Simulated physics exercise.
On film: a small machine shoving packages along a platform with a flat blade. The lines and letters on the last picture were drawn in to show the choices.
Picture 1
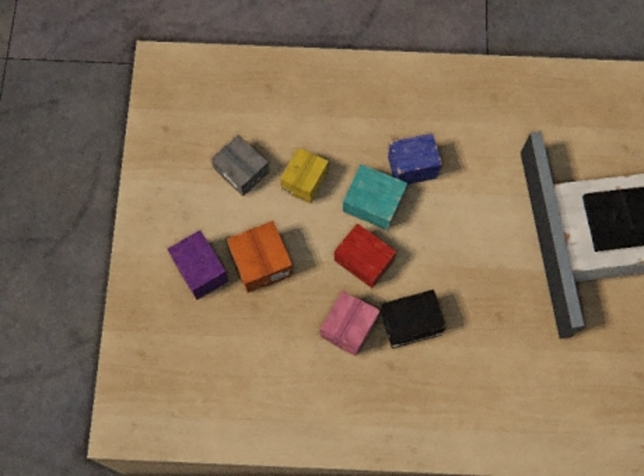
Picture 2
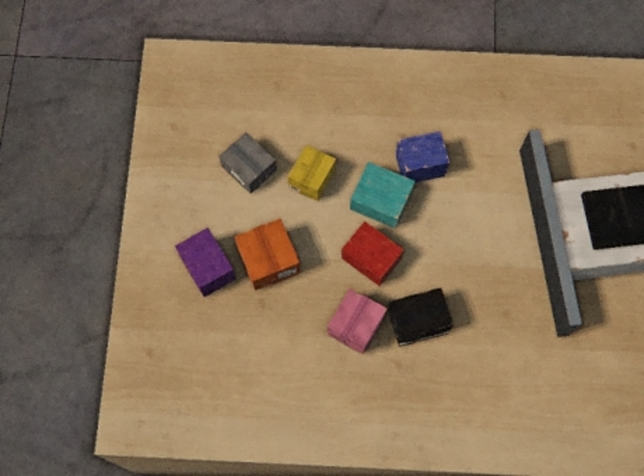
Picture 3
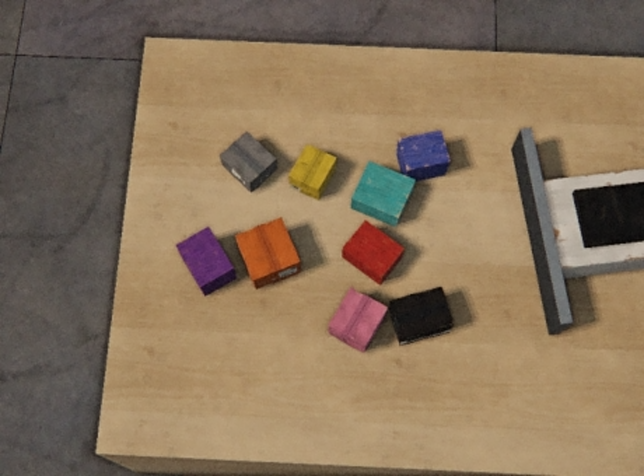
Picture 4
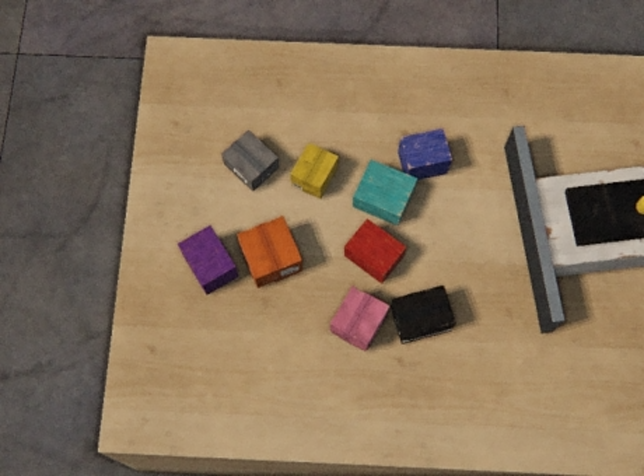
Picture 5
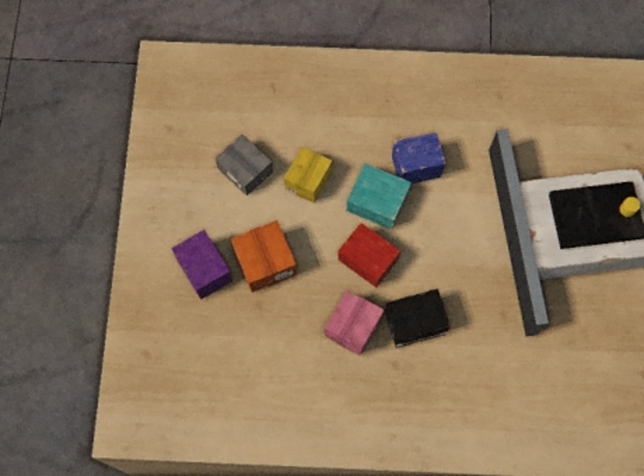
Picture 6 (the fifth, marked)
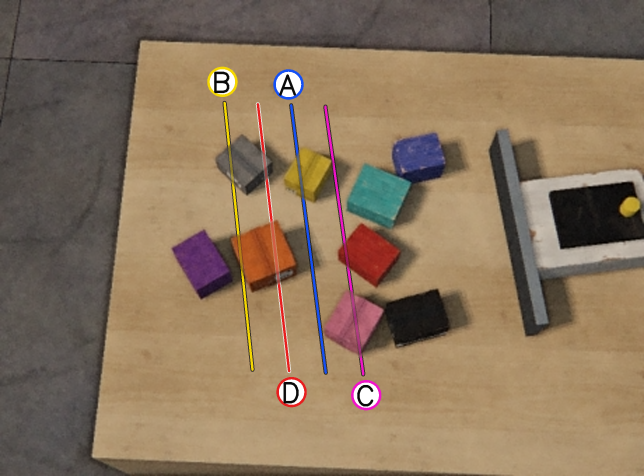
On a light wooden platform above a grey tiled floor, nine small packages of different colours lie still while a white machine with a flat grey blade moves a short way left toward them, without touching any.
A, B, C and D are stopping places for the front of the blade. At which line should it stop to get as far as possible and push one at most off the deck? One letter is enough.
No farther than B.
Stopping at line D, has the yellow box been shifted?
Yes.
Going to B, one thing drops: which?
The grey parcel goes over.
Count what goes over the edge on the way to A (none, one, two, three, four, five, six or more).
In all, none.
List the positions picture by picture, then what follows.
In the first frame, grey parcel (241, 166); turquoise crate (374, 198); pink box (350, 324).
In the second frame, robot (624, 216); black box (420, 317).
In the third frame, robot (614, 214); yellow box (313, 172).
In the fourth frame, robot (607, 212); orange parcel (270, 252).
In the fifth frame, robot (591, 215); grey parcel (245, 165); turquoise crate (378, 197); pink box (354, 323).
On the copy, A at (308, 233); B at (238, 230); C at (343, 234); D at (273, 231).
On B. First, robot (489, 211); blue crate (376, 153); pink box (342, 326).
Then, robot (388, 207); purple crate (185, 269); grey parcel (198, 163).
Finally, robot (309, 204); grey parcel over the edge; purple crate (133, 282); one fallen.
By contrast, A is within the limit but short; C is within the limit but short; D is within the limit but short.
